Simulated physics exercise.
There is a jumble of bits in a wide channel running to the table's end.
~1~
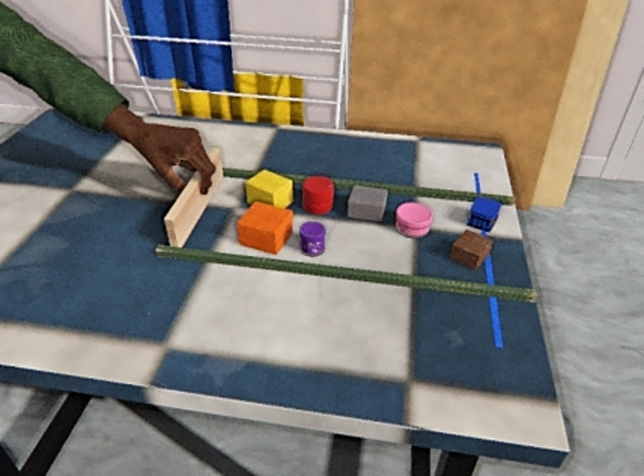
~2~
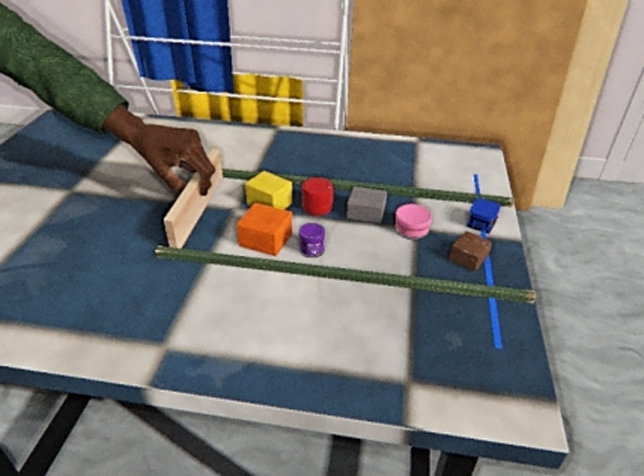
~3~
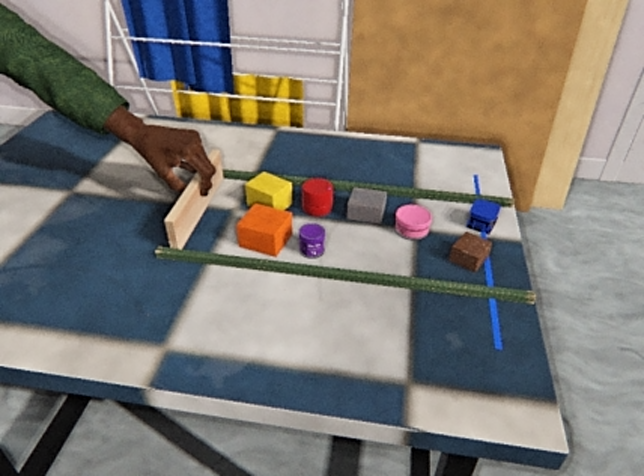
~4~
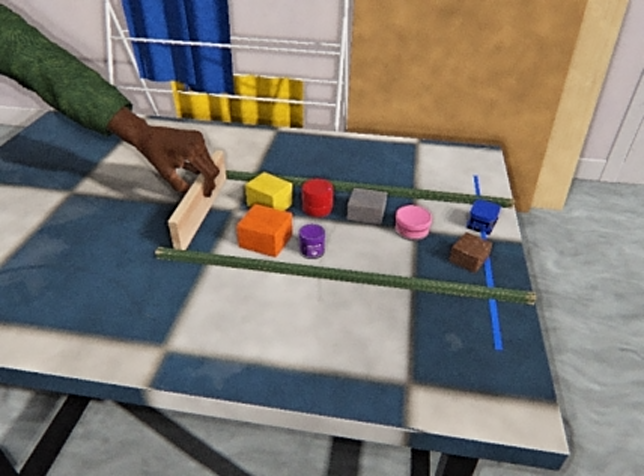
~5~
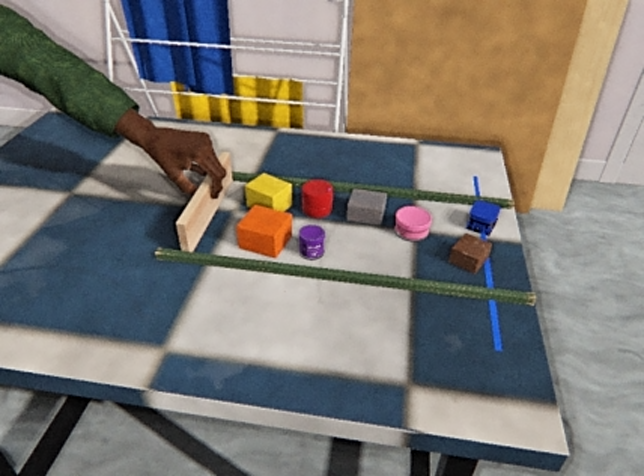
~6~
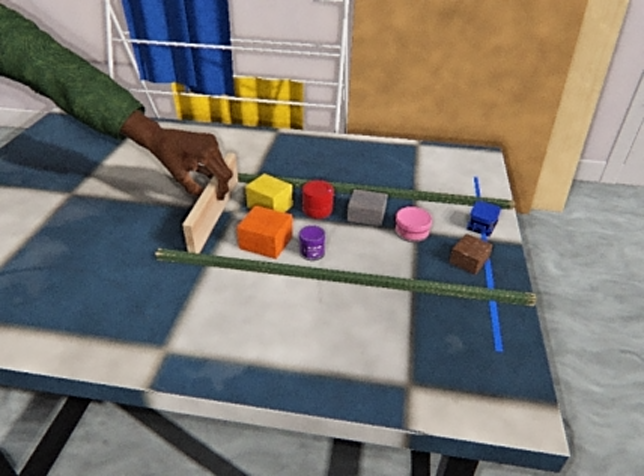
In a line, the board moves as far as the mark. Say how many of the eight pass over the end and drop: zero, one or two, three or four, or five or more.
The count is five or more.
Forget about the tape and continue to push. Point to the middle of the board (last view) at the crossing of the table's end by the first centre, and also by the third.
First about (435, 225), next about (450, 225).
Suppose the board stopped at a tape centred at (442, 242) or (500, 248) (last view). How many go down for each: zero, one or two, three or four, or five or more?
At the first spot it would be one or two, and at the second five or more.
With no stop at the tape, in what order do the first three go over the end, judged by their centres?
First the blue case, then the brown block, then the pink pot.
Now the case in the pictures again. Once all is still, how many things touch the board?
Contact count: 2.
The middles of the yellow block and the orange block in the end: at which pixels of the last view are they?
The yellow block comes to rest at (503, 215), and the orange block comes to rest at (513, 258).
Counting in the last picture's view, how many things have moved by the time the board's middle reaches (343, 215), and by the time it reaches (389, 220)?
First position 7; second position 8.
Soon after, none off yet; blue case at rest near (484, 219); brown block at rest near (471, 254); pink pot moving near (416, 226).
Then, none off yet; blue case moved about its own width near (505, 222); brown block moved about its own width near (496, 271); pink pot moved well along near (495, 249).
At rest, the number that fall off is five or more; fallen, red lid, purple pot, grey block, pink pot, brown block and blue case.
